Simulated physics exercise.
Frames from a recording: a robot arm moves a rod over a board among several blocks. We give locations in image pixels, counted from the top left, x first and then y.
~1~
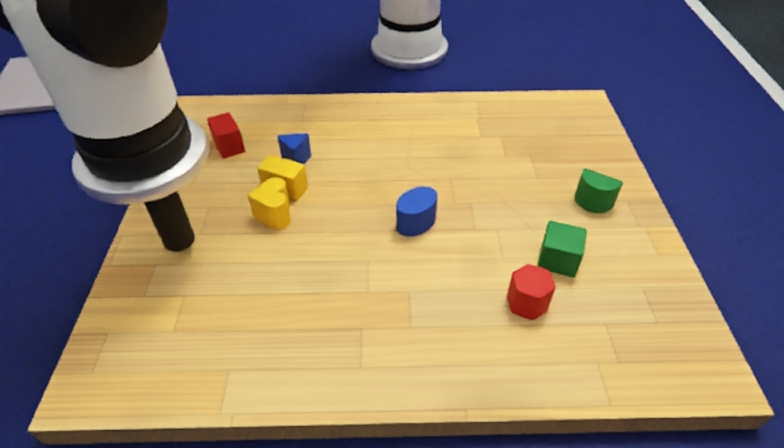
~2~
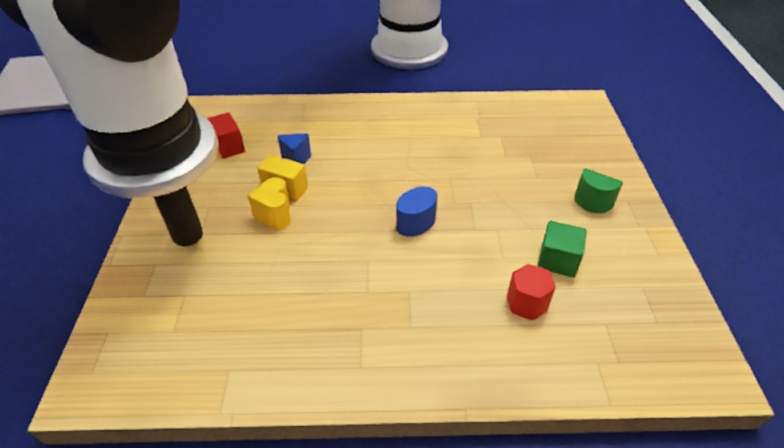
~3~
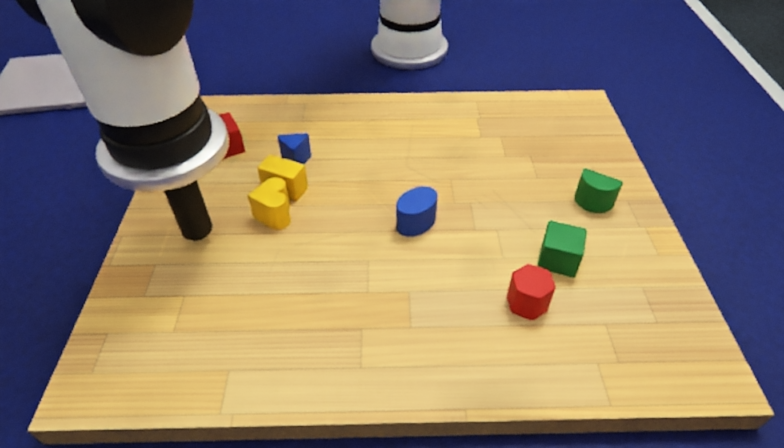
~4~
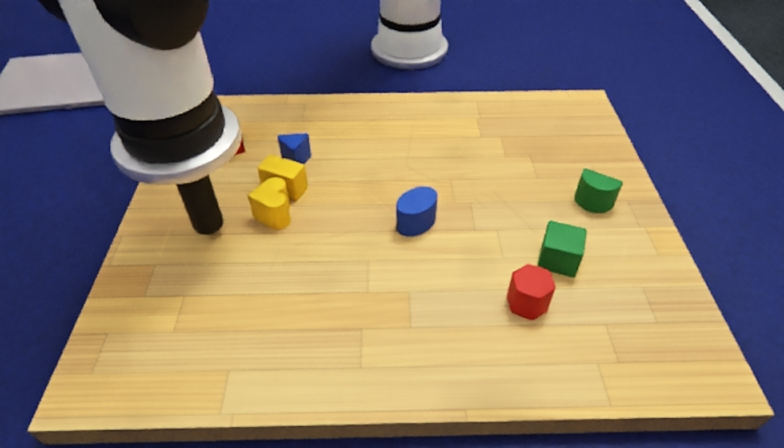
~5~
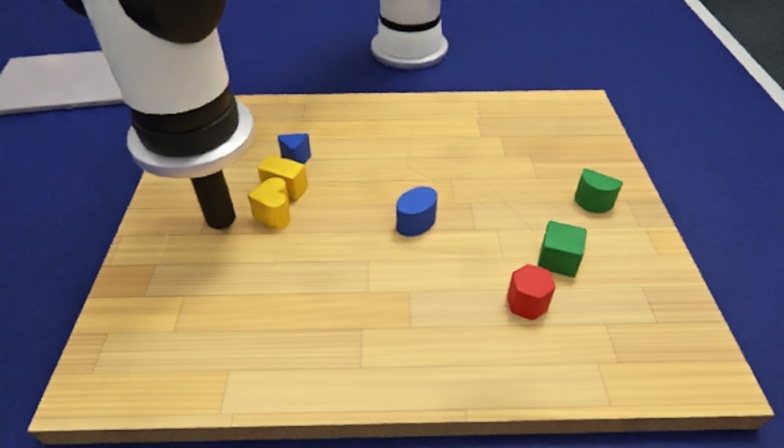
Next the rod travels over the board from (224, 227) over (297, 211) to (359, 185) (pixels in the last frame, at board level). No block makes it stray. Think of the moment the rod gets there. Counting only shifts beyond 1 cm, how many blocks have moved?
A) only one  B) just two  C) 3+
I choose A.
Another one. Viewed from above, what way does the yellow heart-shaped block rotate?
Twists clockwise.
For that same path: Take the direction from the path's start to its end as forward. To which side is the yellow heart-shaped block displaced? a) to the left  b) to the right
My pick is b.
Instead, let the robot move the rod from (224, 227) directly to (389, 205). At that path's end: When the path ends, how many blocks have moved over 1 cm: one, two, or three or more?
My guess is one.
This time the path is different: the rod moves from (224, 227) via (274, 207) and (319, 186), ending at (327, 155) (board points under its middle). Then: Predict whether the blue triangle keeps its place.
Shifted out of place.
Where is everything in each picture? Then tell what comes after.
In the first picture, tip of the rod at (180, 242), middles of tops, yellow heart-shaped block at (270, 192), yellow rectangle at (281, 166).
In the second picture, rod at (188, 237), nothing pushed.
In the third picture, rod at (198, 231), nothing pushed.
In the fourth picture, rod at (209, 225), nothing pushed.
In the fifth picture, rod at (222, 220), yellow heart-shaped block at (270, 192), yellow rectangle at (281, 166).
The first path, step by step. One third of the way, rod at (272, 210); yellow heart-shaped block at (300, 187), turned 25° clockwise.
Two thirds of the way, rod at (319, 195); yellow heart-shaped block at (347, 179), turned 60° clockwise.
At the end, rod at (359, 178); yellow heart-shaped block at (381, 175), turned 95° clockwise; yellow rectangle unmoved.
